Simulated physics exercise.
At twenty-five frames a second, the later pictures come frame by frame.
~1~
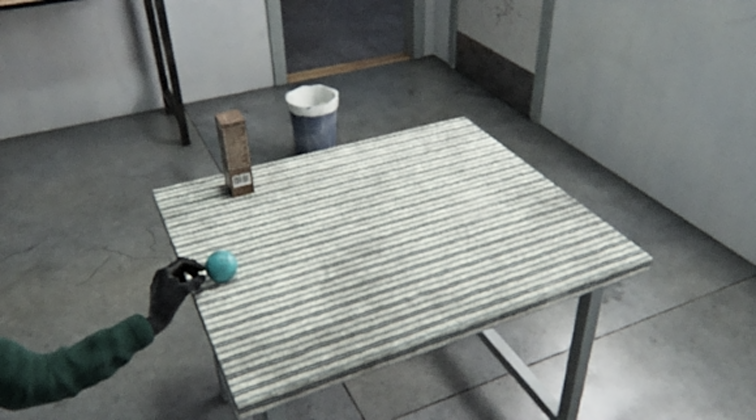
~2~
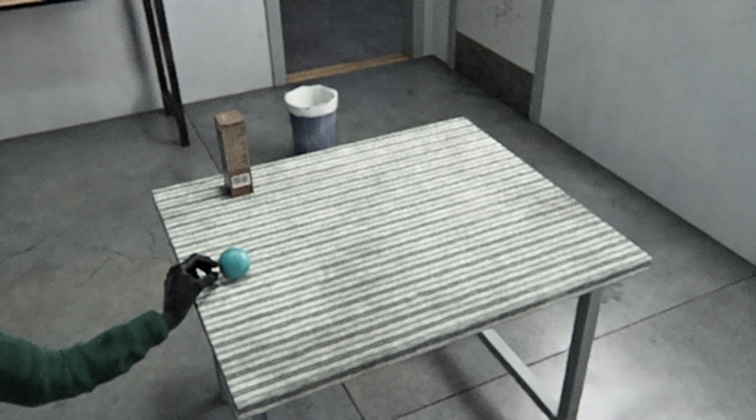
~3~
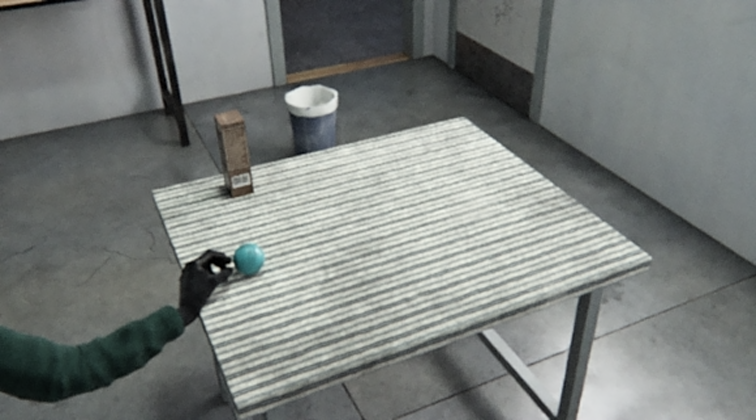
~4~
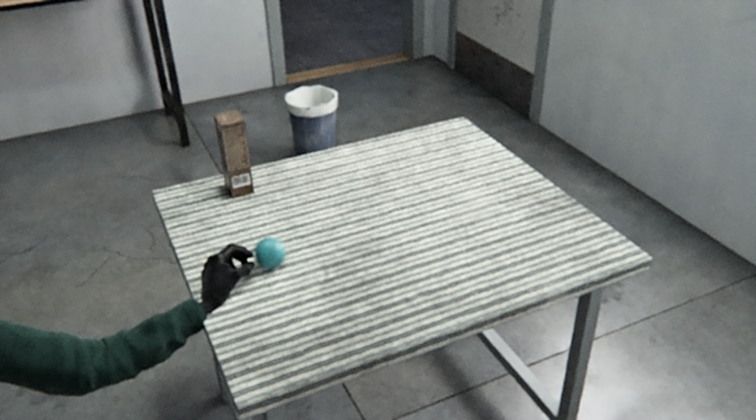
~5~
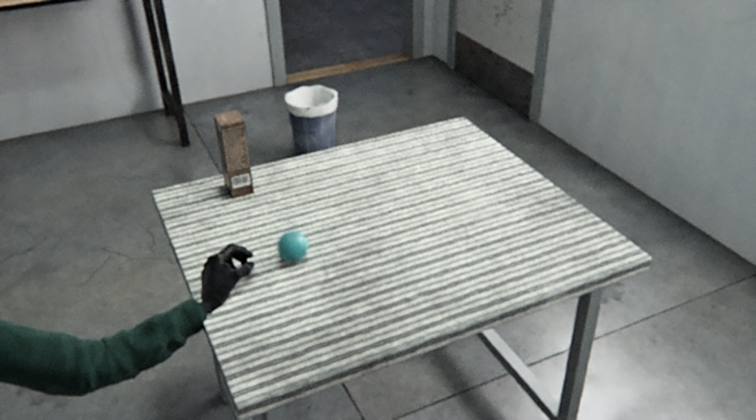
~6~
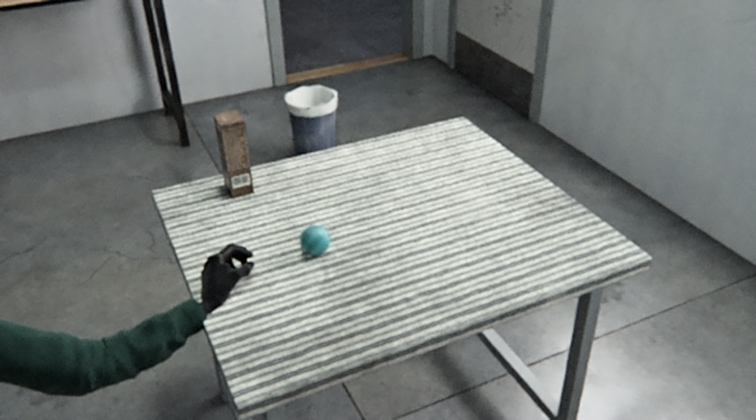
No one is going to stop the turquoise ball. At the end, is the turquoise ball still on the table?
Short version: It escapes the table.
Then, 0.20 s later than the last frame, turquoise ball moved well along near (414, 212).
Then, 0.50 s later than the last frame, turquoise ball moved well along near (532, 178).
Then, 0.70 s later than the last frame, turquoise ball now off the table.
Then, 1.00 s later than the last frame, things are still on the move.
When it is over, off the table, turquoise ball.
